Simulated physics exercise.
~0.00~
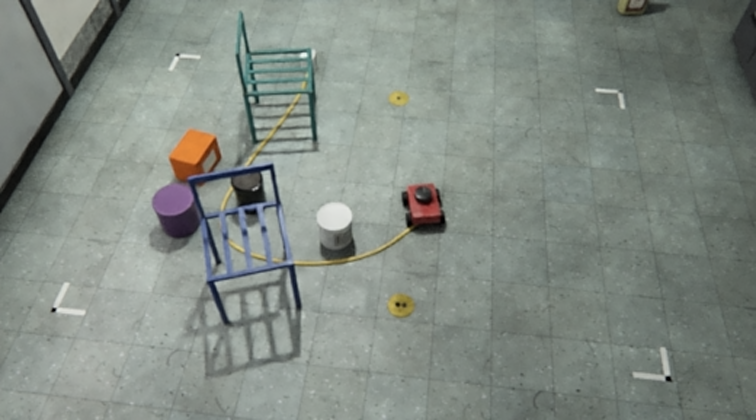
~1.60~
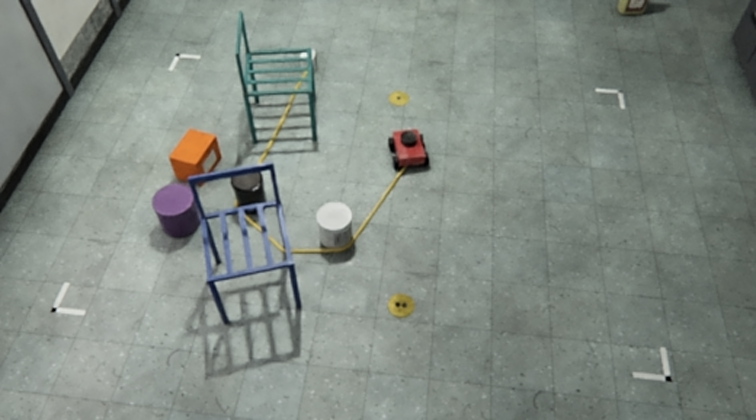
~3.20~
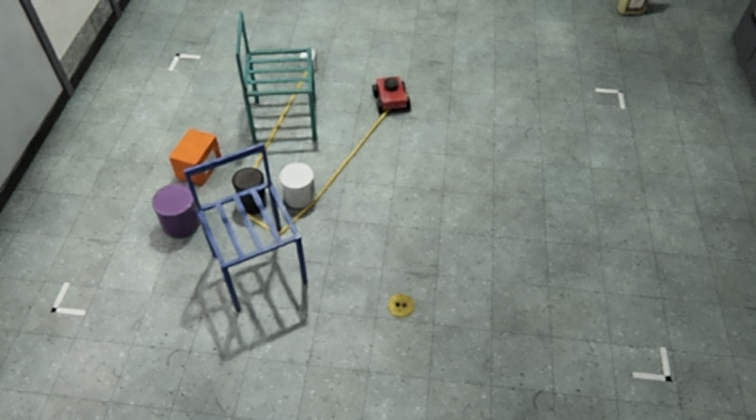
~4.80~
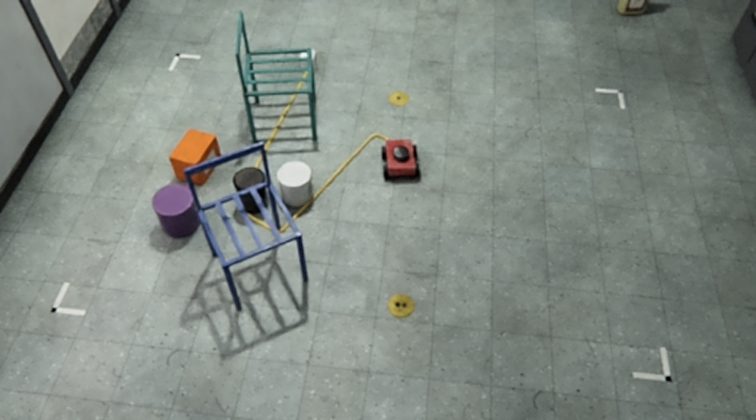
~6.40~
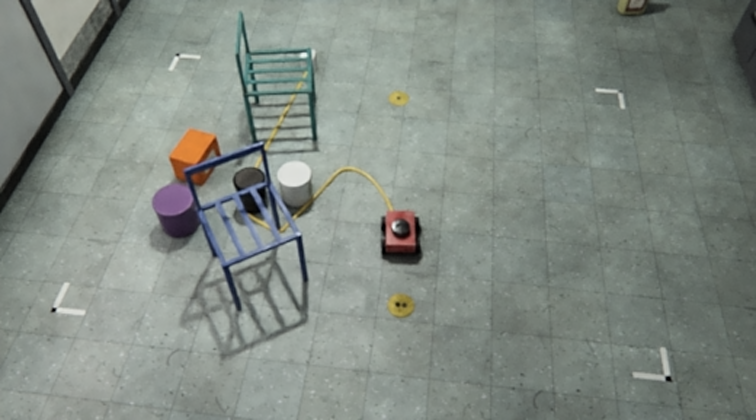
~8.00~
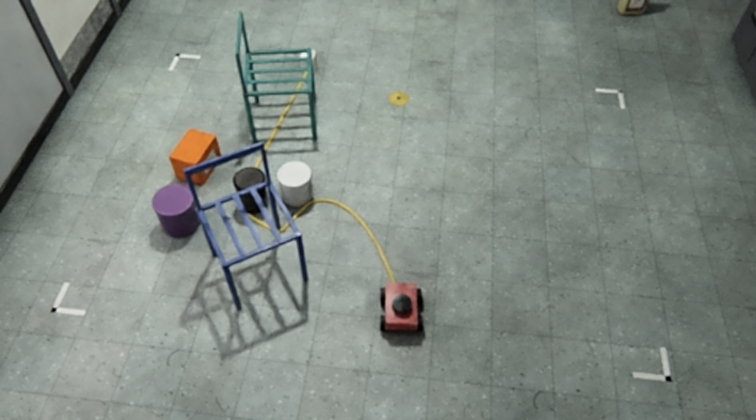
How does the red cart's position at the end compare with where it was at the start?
At the start the cart is to the right of the white bin, between the two yellow marks. At the end it is farther down and slightly to the left, covering the lower yellow mark.
